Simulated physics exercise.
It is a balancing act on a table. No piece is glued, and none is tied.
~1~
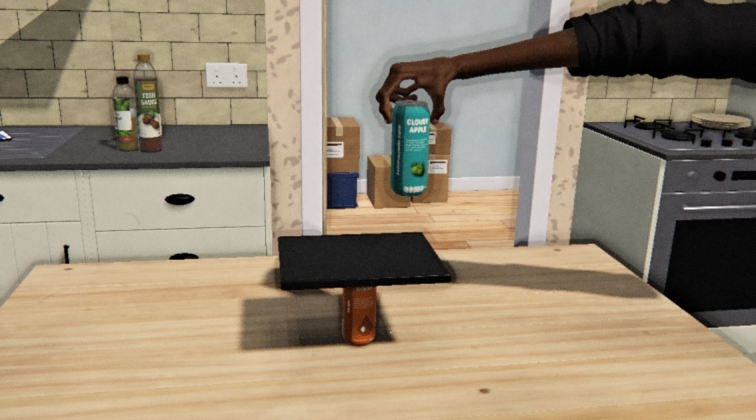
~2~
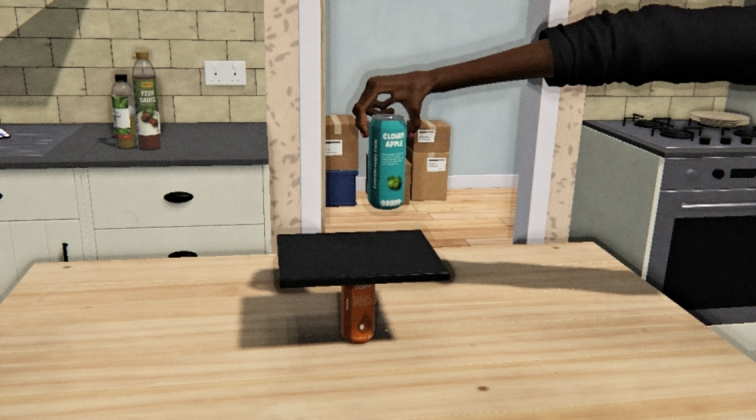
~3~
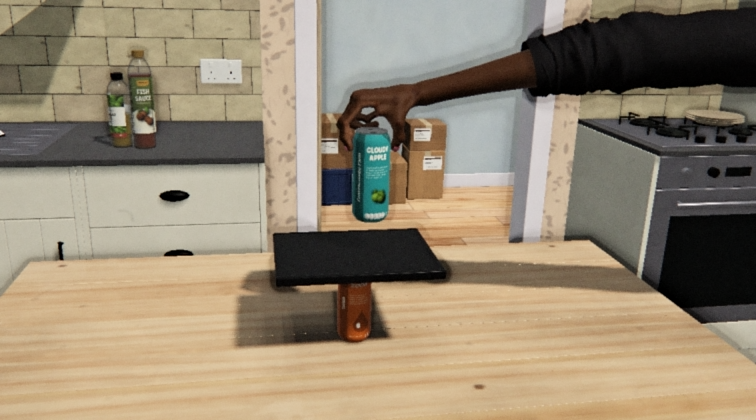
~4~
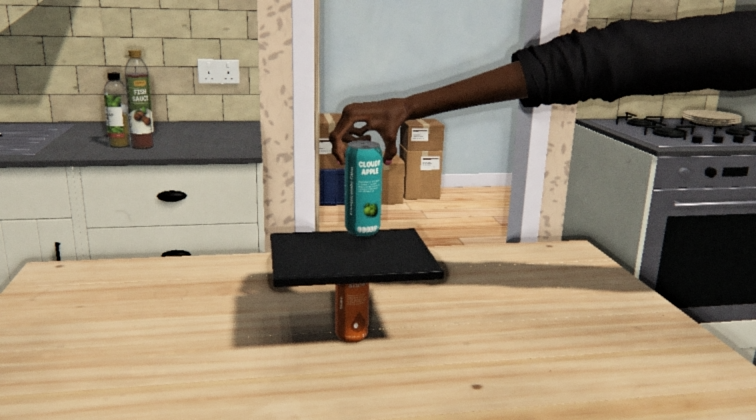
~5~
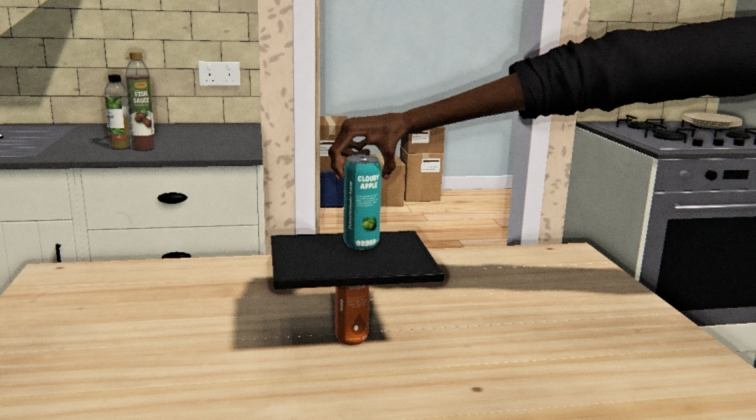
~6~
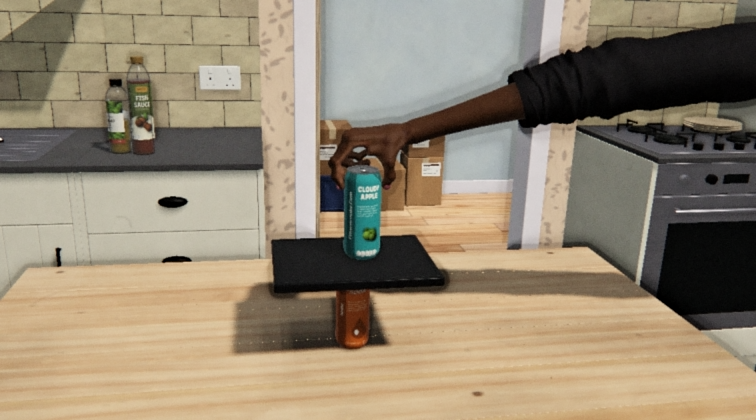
We see a hand lower a turquoise can, drifting slightly left, onto a flat black slab balanced on a small orange object on a wooden kitchen table, and the fingers still grip the can as it rests on top.
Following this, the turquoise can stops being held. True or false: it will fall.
False.
Then, 0.40 s later than the last frame, all is still.
Then, 1.00 s later than the last frame, turquoise can resting near (362, 213).
When it is over, all 3 as before. End places, in pixels of the last picture, turquoise can near (362, 213). The stack keeps its balance.
